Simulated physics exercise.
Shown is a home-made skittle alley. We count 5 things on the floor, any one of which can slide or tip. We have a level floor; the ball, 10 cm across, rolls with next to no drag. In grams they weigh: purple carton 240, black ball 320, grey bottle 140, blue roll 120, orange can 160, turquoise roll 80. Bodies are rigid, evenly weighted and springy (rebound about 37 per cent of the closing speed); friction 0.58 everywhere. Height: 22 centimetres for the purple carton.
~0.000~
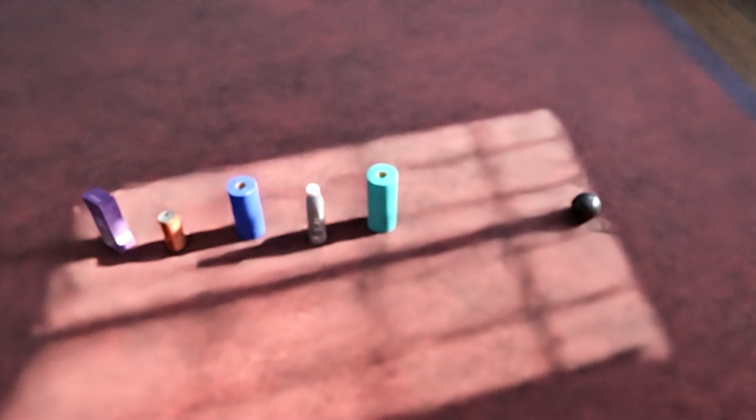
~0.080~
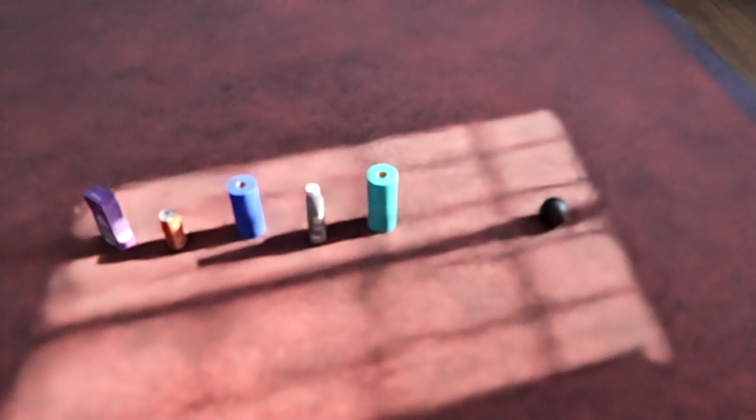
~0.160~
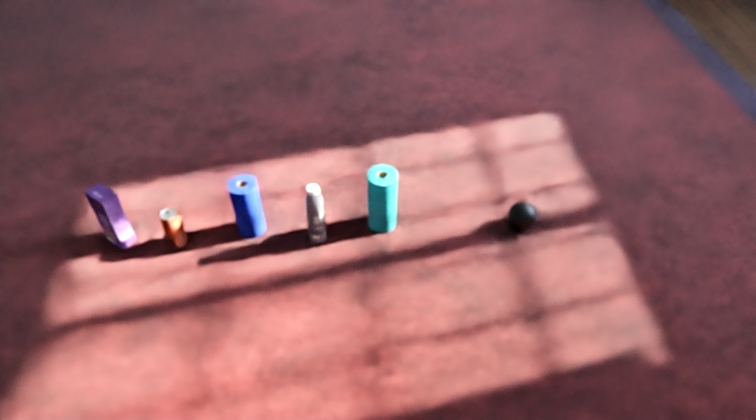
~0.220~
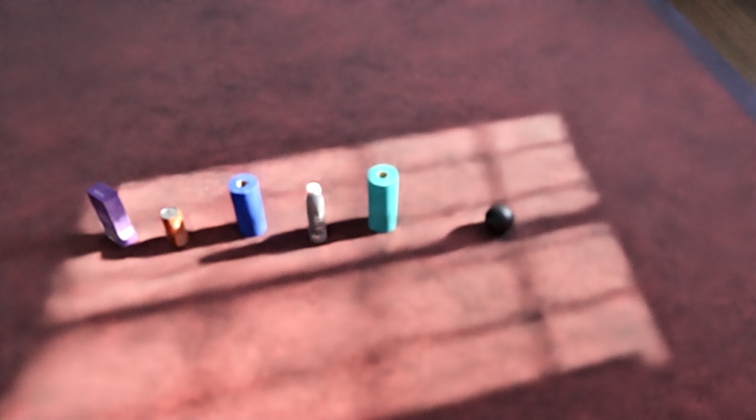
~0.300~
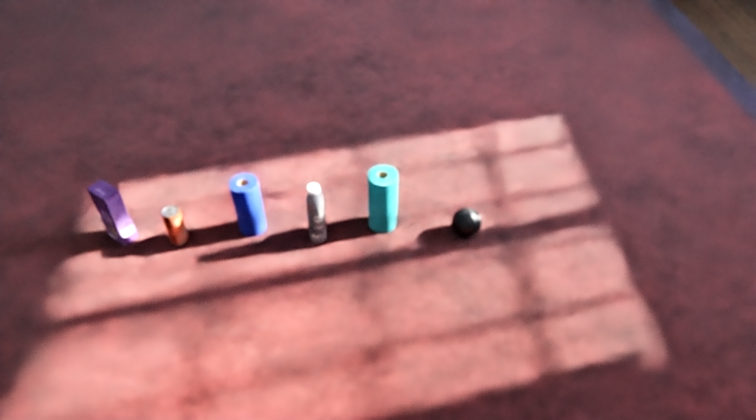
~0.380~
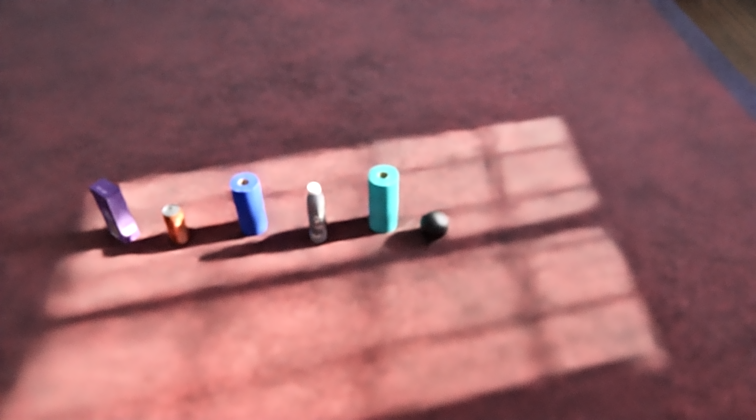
A dark red floor with a bright, window-shaped patch of sunlight is seen from above at an angle, with a strip of wood at the top right corner. Five objects stand in a row, from left to right a purple carton, an orange can, a blue roll, a grey bottle and a turquoise roll, with a black ball at the right. The ball rolls steadily leftward until it is just right of the turquoise roll, while the row stays standing.
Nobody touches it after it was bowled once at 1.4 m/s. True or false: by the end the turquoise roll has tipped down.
True.
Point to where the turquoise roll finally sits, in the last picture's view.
Roughly at pixel (337, 178).
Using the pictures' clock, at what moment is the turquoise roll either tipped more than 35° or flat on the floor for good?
0.7 s or so.
By 0.68 s, ball has run 89 cm; black ball near (330, 246); turquoise roll tilted 35° near (354, 180).
By 1.08 s, ball has run 134 cm; black ball near (188, 282); turquoise roll on its side near (336, 179).
By 1.58 s, ball has run 190 cm; turquoise roll on its side near (337, 178).
When it is over (1.9 s), lying over on the floor, turquoise roll; the other 4 within 8 cm of the start. End places, in pixels of the last picture, turquoise roll near (337, 178).
